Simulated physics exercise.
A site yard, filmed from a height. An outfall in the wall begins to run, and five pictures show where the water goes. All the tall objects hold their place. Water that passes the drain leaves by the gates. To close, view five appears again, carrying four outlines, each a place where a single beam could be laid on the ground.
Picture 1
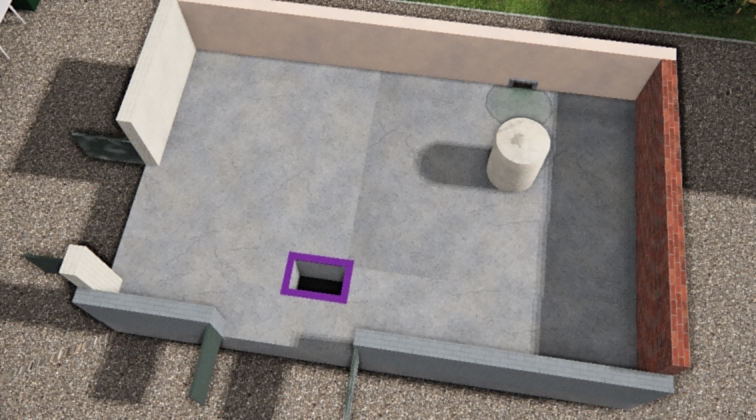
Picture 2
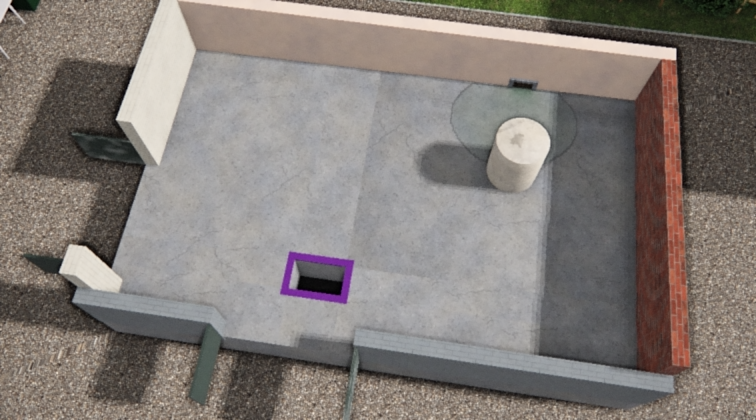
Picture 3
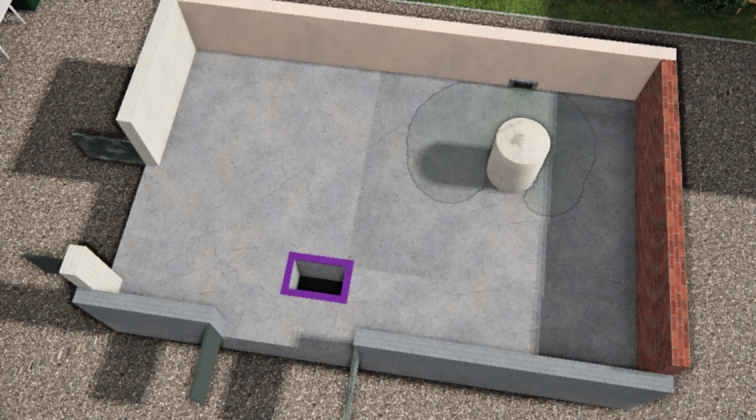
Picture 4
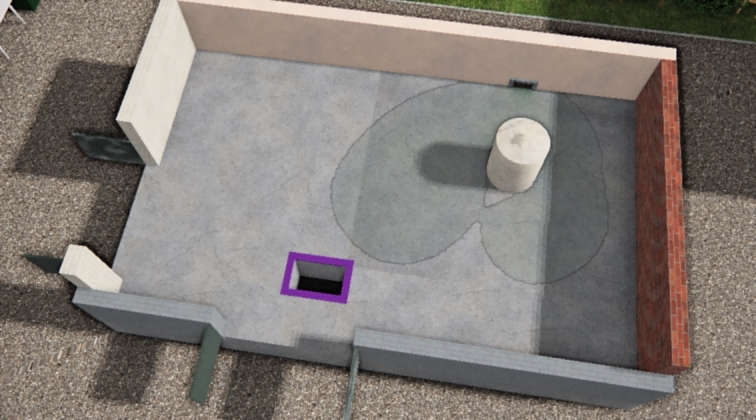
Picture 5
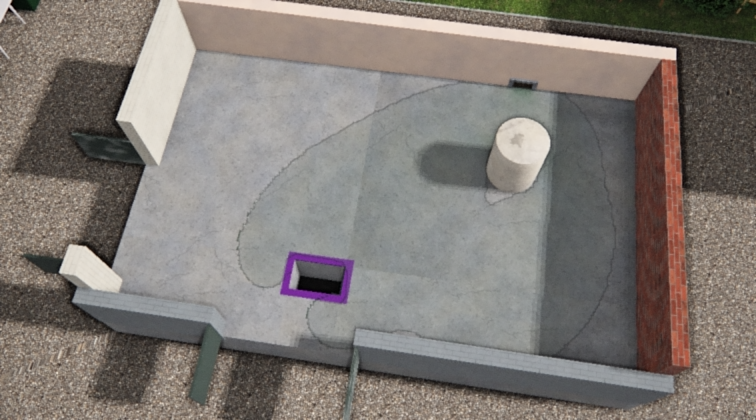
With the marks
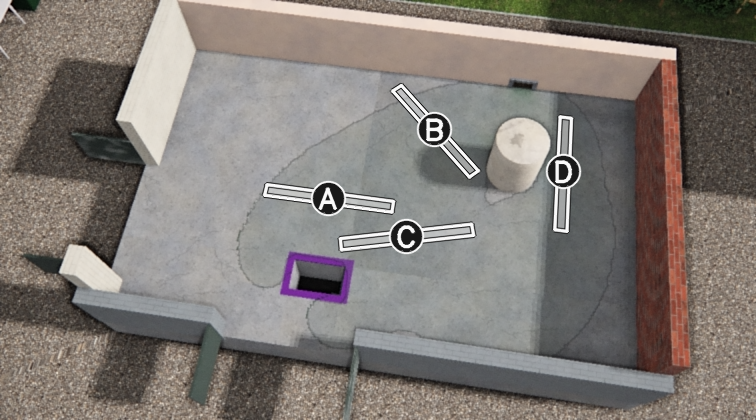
Water spreading from a wall outlet across a walled concrete yard, parting around a pale cylinder and reaching a purple-edged gully.
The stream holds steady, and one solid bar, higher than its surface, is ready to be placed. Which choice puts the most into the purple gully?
Use place D.
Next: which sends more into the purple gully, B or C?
That is place B.
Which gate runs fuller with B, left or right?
The right gate.
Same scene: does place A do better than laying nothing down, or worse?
Worse.
On the marked copy, A from (265, 189) to (392, 206); B from (397, 88) to (473, 173); C from (340, 244) to (472, 229); D from (560, 230) to (565, 117).
If A is chosen, about 17 % of the stream goes into the purple gully, about 82 % out by the gates.
If B is chosen, about 20 % of the stream goes into the purple gully, about 78 % out by the gates.
If C is chosen, about 14 % of the stream goes into the purple gully, about 85 % out by the gates.
If D is chosen, about 30 % of the stream goes into the purple gully, about 69 % out by the gates.
